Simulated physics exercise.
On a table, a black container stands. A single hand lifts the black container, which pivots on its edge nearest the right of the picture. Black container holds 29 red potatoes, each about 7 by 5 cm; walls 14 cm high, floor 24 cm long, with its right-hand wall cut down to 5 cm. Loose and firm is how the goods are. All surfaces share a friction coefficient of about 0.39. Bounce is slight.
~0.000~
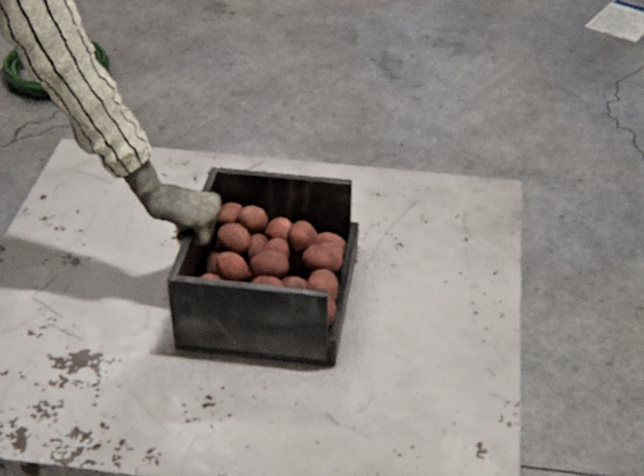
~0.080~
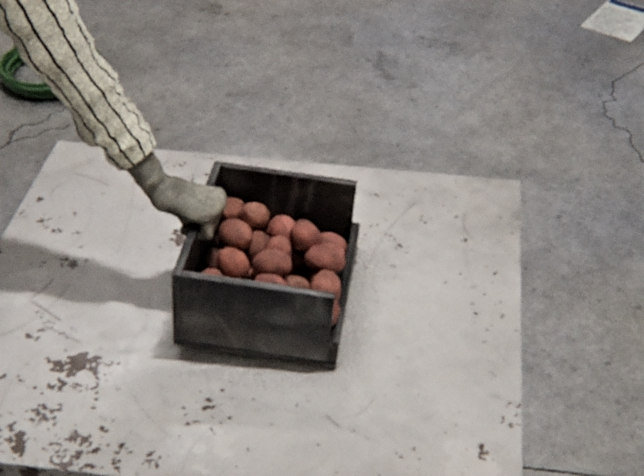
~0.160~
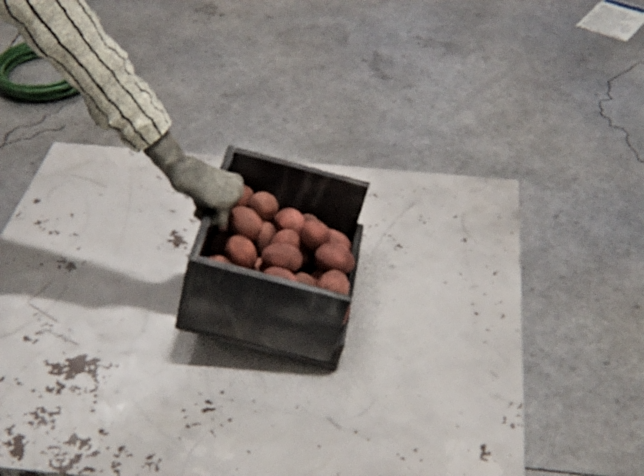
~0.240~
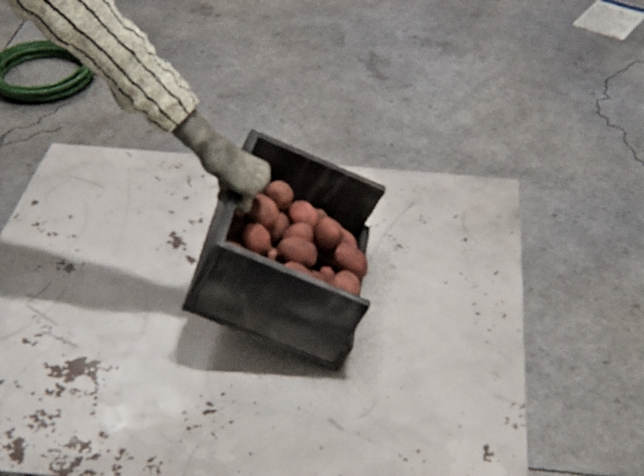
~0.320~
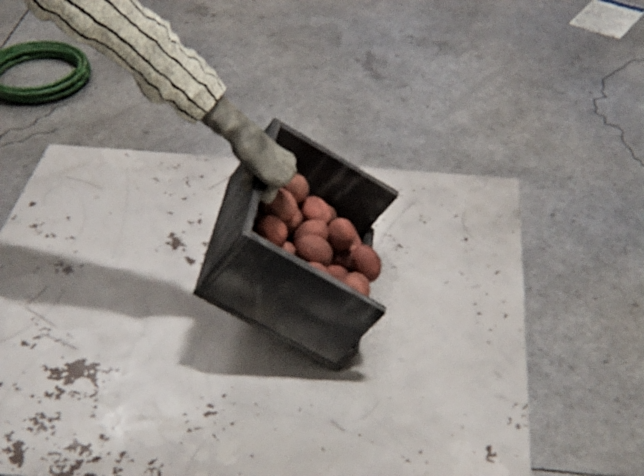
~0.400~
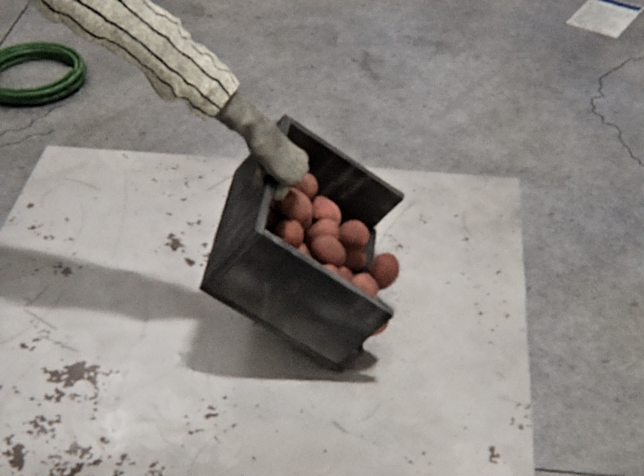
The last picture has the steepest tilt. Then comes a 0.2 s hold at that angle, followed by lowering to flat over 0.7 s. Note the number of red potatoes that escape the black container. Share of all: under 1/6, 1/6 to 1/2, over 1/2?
1/6 to 1/2.
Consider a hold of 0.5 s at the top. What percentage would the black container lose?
Black container: 40%.
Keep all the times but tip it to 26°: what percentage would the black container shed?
Then it's 0 per cent for the black container.
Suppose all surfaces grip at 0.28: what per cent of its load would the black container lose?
Then the black container sheds 30 per cent of its load.
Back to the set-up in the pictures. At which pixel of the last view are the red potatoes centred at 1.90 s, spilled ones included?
I'd put it close to (322, 292).
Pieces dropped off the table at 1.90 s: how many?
Estimated number of pieces: About 2.
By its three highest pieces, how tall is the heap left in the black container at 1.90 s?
Roughly 8 cm high.
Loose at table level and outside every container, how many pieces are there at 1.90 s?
Roughly 8 of them.
After 0.64 s, tilt 36°; 4 of 29 out of the black container.
After 0.94 s, tilt 19°; 9 of 29 out of the black container.
After 1.36 s, tilt 0°; 11 of 29 out of the black container.
Final count (at 1.90 s), 11 of 29 out of the black container. Asked share, 11 of 29, 38 per cent.
